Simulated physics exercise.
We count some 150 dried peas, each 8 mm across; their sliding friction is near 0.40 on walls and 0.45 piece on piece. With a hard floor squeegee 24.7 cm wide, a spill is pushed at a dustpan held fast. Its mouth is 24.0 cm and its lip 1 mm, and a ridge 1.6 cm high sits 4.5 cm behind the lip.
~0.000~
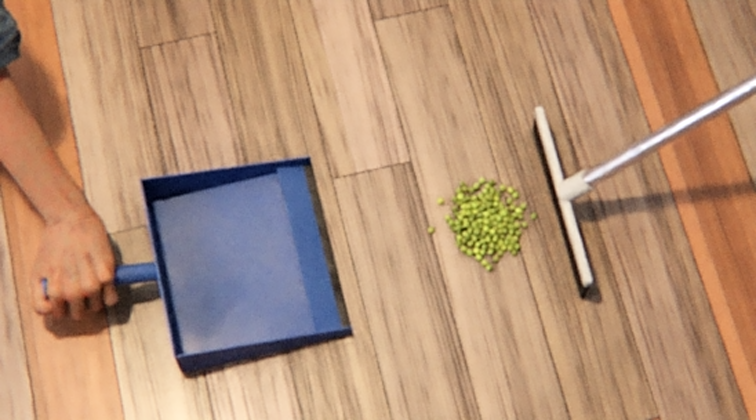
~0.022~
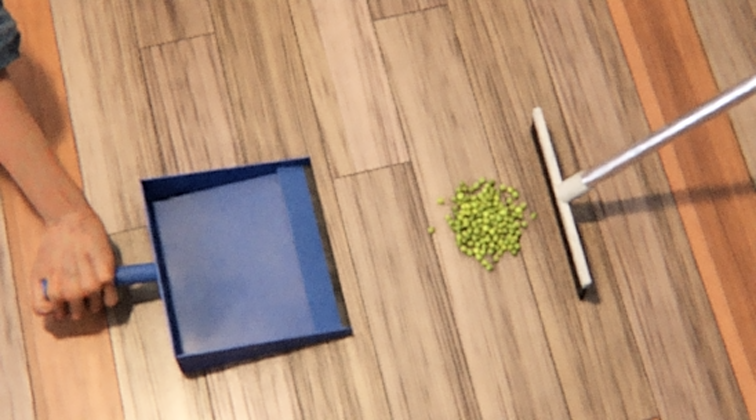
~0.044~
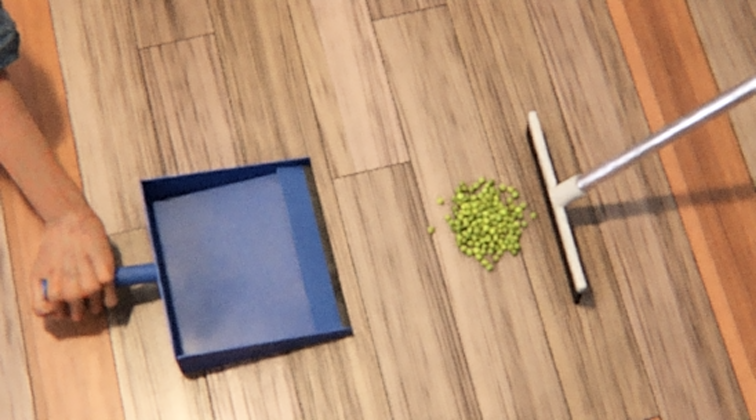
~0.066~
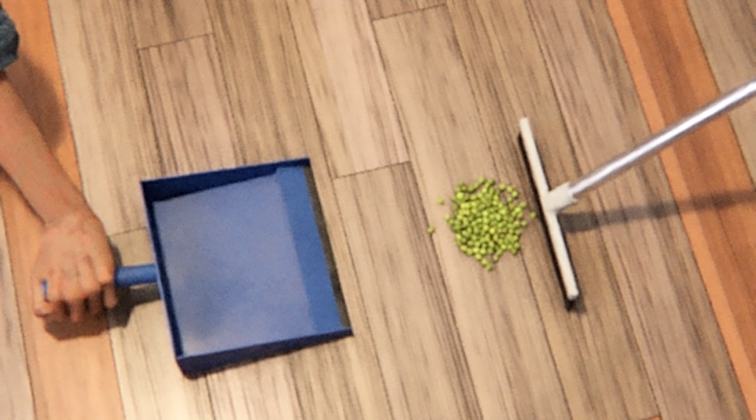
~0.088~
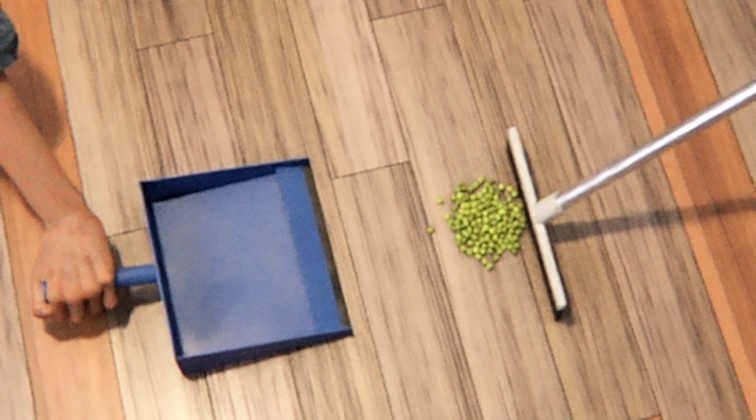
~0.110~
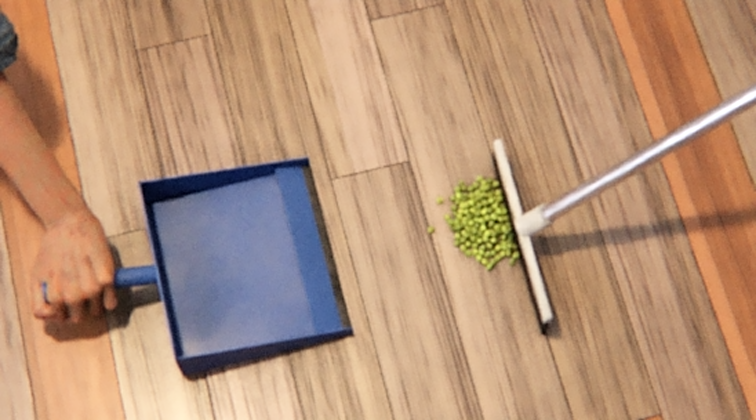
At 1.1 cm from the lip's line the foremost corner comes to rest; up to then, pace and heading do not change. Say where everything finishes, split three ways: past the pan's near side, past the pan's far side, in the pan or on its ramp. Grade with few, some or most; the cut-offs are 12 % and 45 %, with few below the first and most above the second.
Near side: Some; far side: Few; pan: Some.
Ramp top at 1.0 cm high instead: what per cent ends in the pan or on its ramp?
Roughly 35 per cent.
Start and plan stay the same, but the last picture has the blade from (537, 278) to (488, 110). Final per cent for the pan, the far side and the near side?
Split: Pan = 55, far = 5, near = 5.
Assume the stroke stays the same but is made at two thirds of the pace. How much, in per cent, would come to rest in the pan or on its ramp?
About 25 %.
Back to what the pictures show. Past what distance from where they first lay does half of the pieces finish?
Around 24 centimetres.
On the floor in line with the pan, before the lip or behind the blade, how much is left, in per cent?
Roughly 40 in a hundred.
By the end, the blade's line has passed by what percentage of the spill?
I'd say close to 10 per cent.
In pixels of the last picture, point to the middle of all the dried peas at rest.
Resting centre estimate: Around (334, 298).
After 0.23 s, middle of the blade 11 cm from the lip; 0 % over the lip, far side 0 %, near side 10 %.
After 0.30 s, middle of the blade 4 cm from the lip; 0 % over the lip, far side 5 %, near side 20 %.
After 0.52 s, middle of the blade 1 cm from the lip; 50 % over the lip, far side 5 %, near side 25 %.
In the end, at 1.9 s, near side 25 %, far side 5 %, pan 30 %, in front of the lip or behind the blade 40 %.
